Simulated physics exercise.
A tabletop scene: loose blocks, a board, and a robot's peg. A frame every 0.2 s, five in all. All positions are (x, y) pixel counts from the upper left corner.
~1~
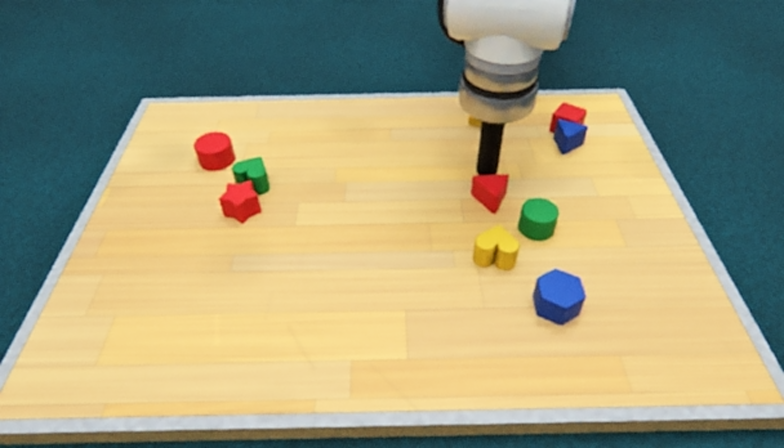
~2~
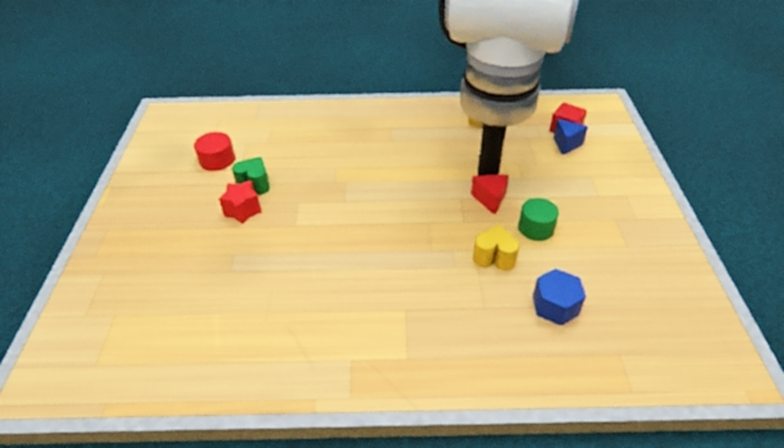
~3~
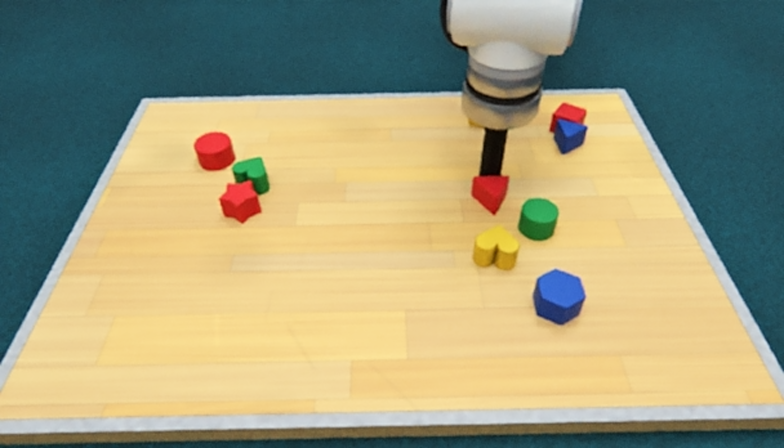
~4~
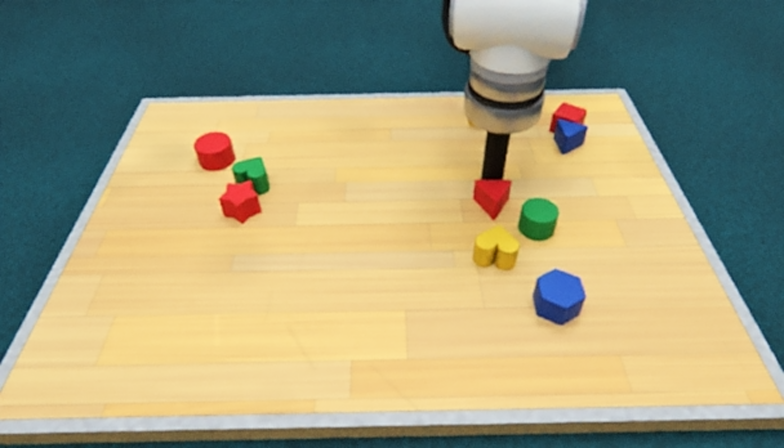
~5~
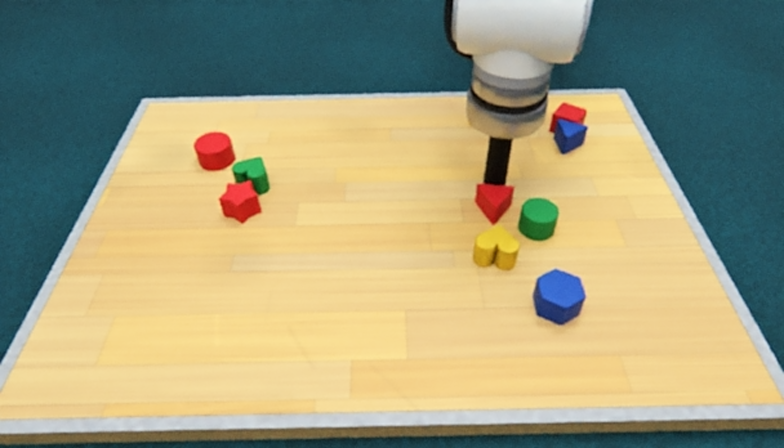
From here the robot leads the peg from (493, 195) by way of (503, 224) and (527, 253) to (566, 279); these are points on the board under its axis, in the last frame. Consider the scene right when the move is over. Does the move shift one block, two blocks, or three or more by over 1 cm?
Two move.
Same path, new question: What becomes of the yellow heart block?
That block moves.
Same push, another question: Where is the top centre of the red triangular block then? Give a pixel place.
Its top middle is near (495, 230).
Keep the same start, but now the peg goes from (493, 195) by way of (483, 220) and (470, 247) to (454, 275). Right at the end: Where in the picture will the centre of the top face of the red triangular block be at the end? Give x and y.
At (502, 228).
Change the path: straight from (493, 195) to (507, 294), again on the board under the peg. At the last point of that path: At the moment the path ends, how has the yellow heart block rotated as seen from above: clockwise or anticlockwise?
The block turns clockwise.
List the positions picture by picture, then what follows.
In the first picture, tip of the peg at (487, 172), middles of tops, red triangular block at (493, 182), yellow heart block at (498, 239), green circular block at (541, 209).
In the second picture, peg at (488, 175), nothing pushed.
In the third picture, peg at (490, 178), nothing pushed.
In the fourth picture, peg at (492, 182), red triangular block at (495, 187).
In the fifth picture, peg at (494, 186), red triangular block at (496, 192), yellow heart block at (498, 239), green circular block at (541, 209).
What follows on the original path. One third of the way, peg at (505, 216); red triangular block at (497, 221), turned 35° clockwise; yellow heart block at (499, 245).
Two thirds of the way, peg at (531, 246); red triangular block at (495, 230), turned 50° clockwise; yellow heart block at (499, 252), turned 20° clockwise.
At the end, peg at (569, 270); red triangular block at (495, 230), turned 50° clockwise; yellow heart block at (499, 252), turned 20° clockwise; green circular block unmoved.
